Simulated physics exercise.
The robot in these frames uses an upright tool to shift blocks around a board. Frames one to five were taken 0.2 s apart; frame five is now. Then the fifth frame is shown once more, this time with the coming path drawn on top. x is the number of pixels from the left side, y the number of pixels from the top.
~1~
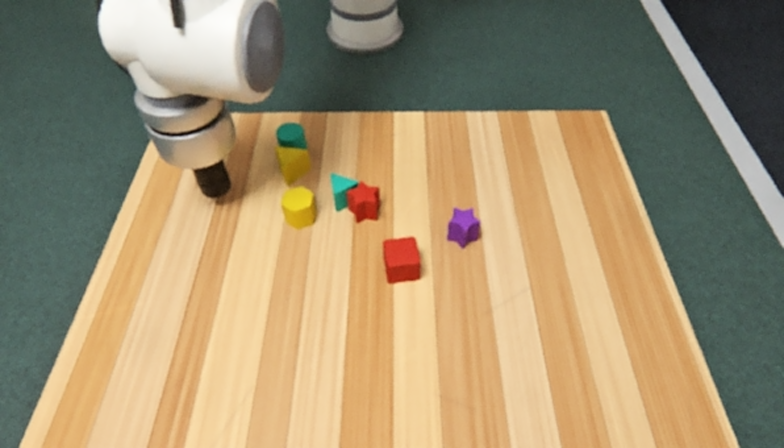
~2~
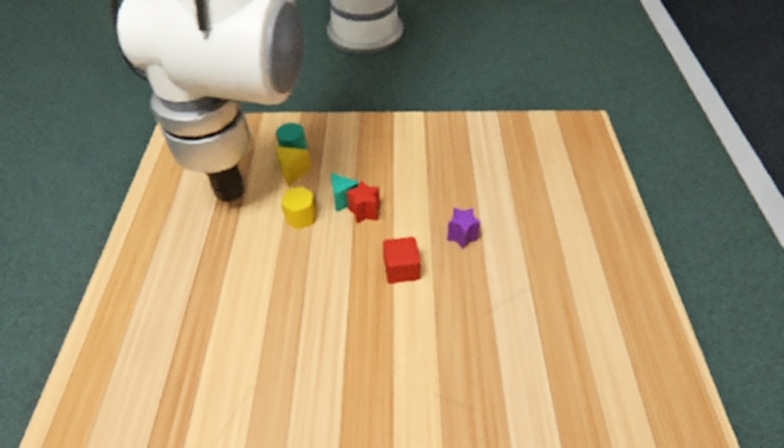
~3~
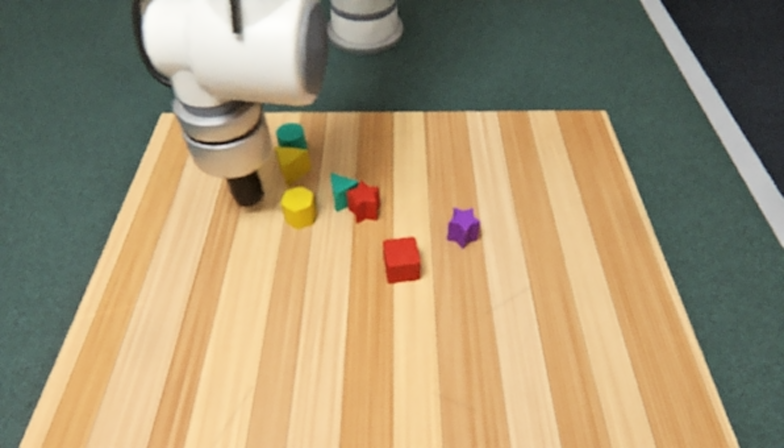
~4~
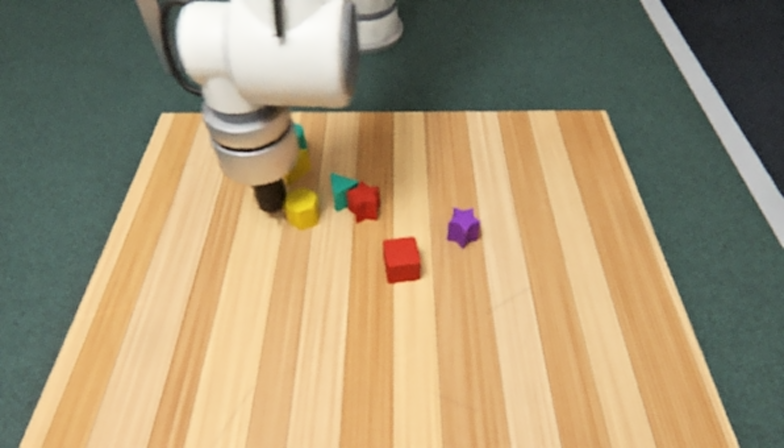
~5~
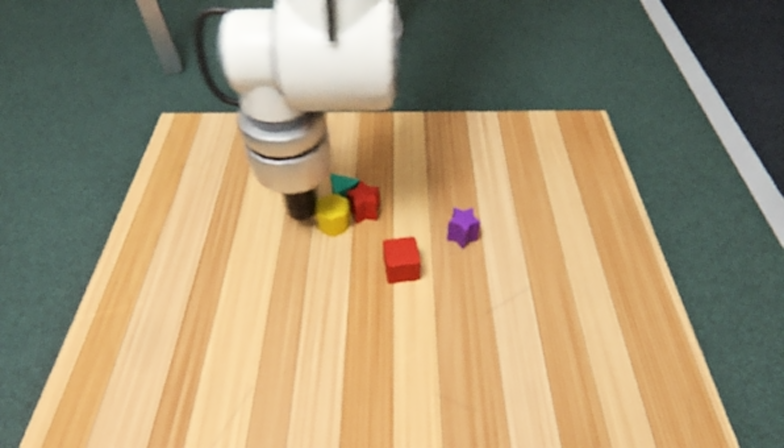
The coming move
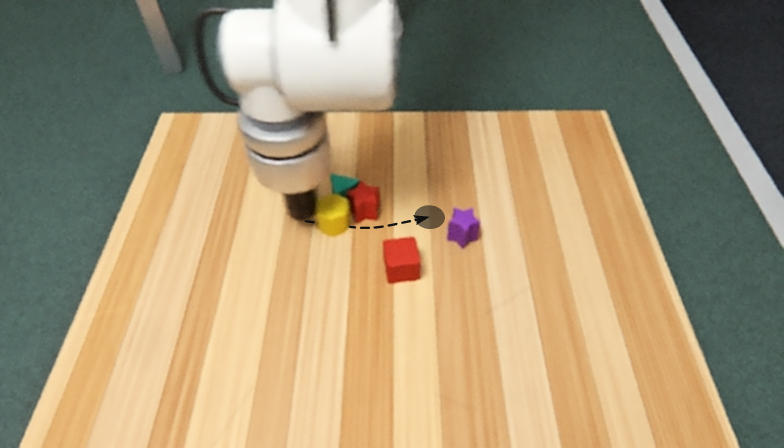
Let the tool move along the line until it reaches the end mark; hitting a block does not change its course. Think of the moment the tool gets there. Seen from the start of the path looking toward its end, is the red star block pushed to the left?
Answer: Yes.
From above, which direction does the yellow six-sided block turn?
Viewed from the top, it goes clockwise.
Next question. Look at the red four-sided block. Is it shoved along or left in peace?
Well, the red four-sided block holds its place.
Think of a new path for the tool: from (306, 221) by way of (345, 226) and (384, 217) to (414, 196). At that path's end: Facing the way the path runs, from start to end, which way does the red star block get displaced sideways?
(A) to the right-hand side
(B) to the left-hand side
Letter B.
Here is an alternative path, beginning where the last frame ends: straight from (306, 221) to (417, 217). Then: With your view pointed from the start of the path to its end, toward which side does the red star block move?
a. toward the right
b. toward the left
Correct choice: B.
The drawn path runs from (306, 221) by way of (347, 226) and (389, 226) to (430, 217).
The first path, step by step. One third of the way, tool (346, 215); yellow six-sided block (375, 213); red star block (379, 190), turned 50° anticlockwise.
Two thirds of the way, tool (389, 214); yellow six-sided block (418, 217), turned 35° clockwise; red star block (393, 186).
At the end, tool (430, 205); yellow six-sided block (448, 220), turned 100° clockwise; turquoise triangular piece not moved; red star block (401, 183), turned 160° anticlockwise; red four-sided block not moved; purple star block (477, 221), turned 20° anticlockwise.
